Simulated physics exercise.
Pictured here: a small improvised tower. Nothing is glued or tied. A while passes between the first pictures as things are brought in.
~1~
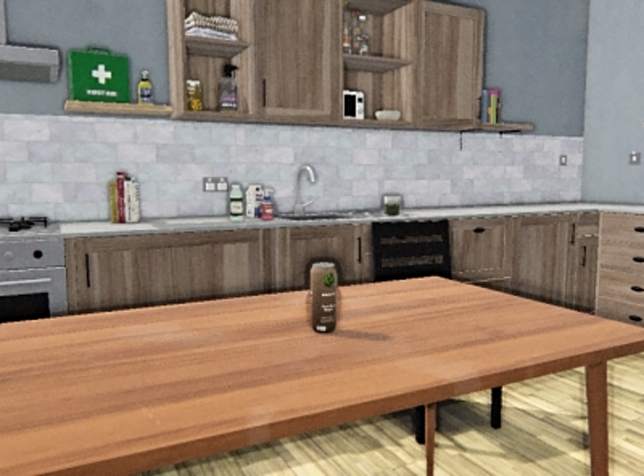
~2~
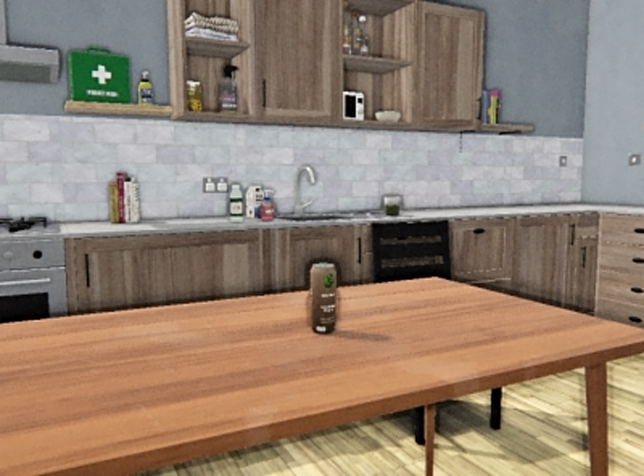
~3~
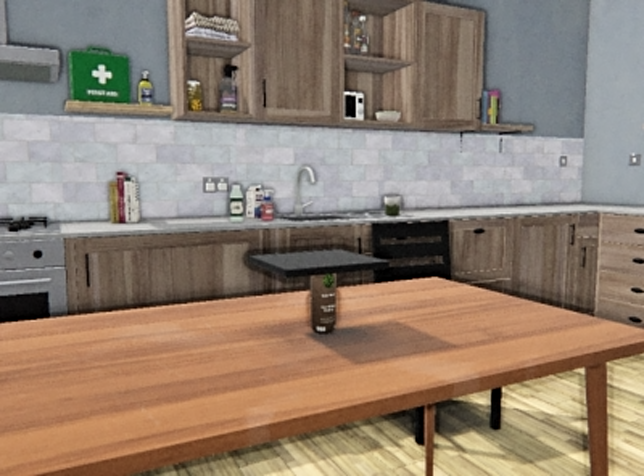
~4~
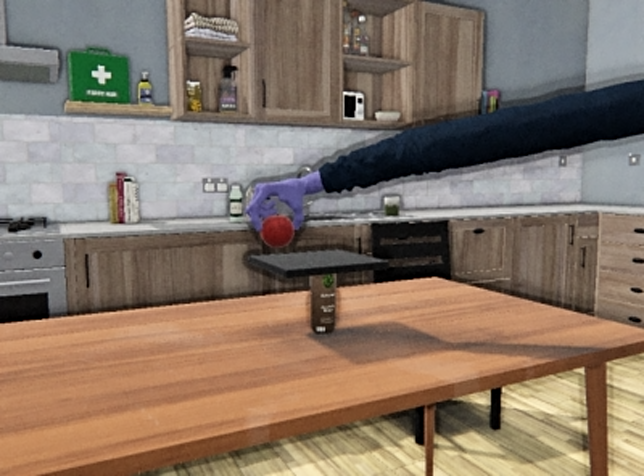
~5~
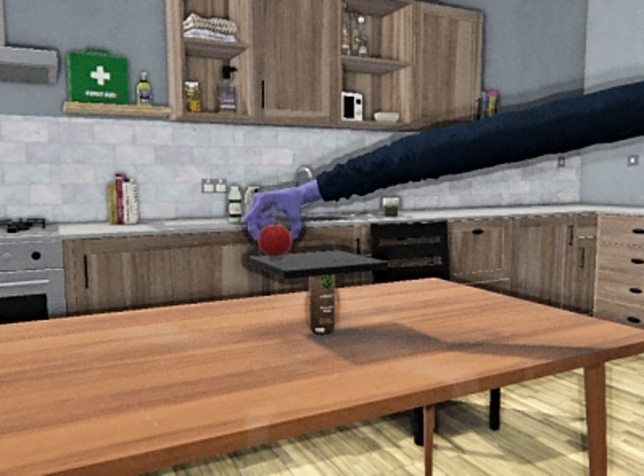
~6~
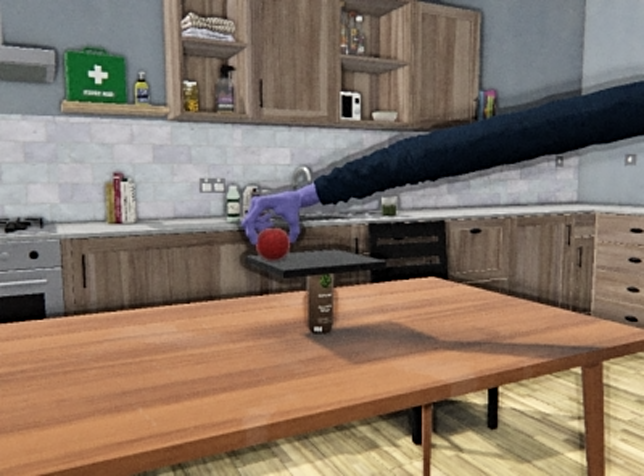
Purple-gloved hand in a dark sleeve lowering a red apple onto the left side of a dark board atop a brown can.
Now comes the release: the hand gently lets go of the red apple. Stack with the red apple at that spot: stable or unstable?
It will not stay intact.
Then, 0.40 s on from there, red apple now fallen; black lid turned 58° from how it was put.
Then, 0.50 s on from there, black lid now fallen.
Then, 1.20 s on from there, things are still on the move.
In the end, fallen, red apple and black lid; left askew, brown can. The stack gives way.
